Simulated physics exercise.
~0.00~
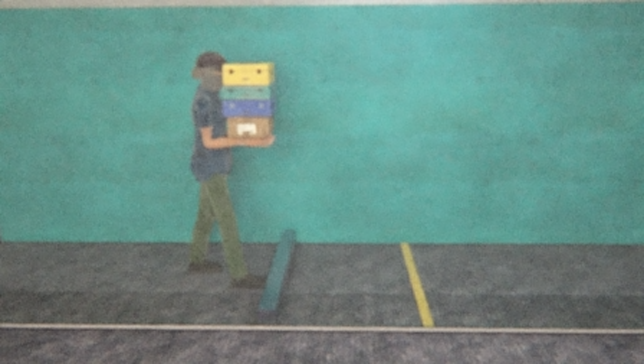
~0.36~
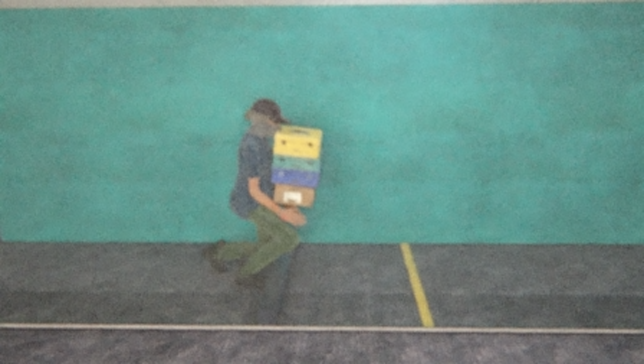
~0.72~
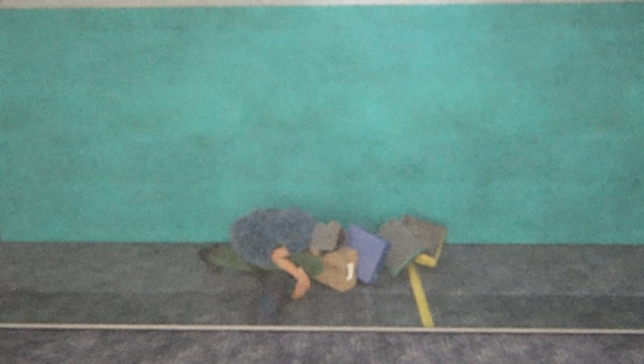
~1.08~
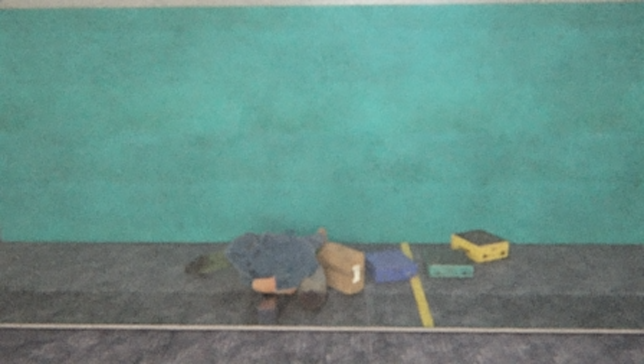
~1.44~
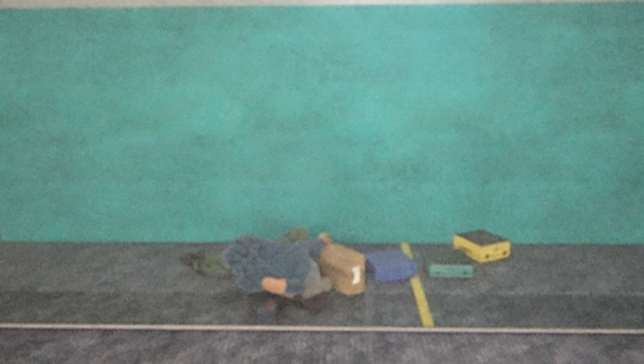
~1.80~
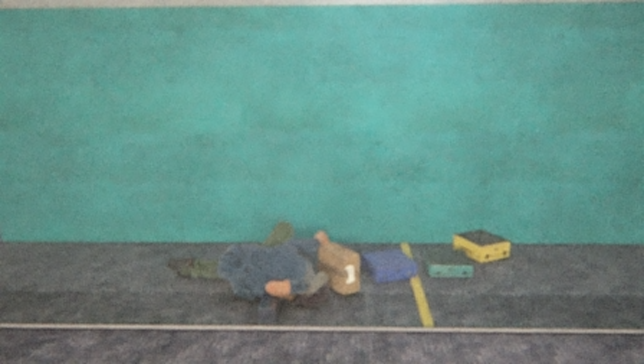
A dark grey floor runs along a plain teal wall, seen from the side by a still camera, with a yellow line across the floor at right of centre. At left, a person in a cap, dark shirt and green trousers holds a stack of yellow, teal, blue and brown boxes behind a teal floor rail. The person pitches rightward over the rail, knees folding, and crumples to the floor as the boxes spill ahead. The yellow and teal boxes land upside down beyond the line, while the blue and brown ones stop short, beside the person lying still.
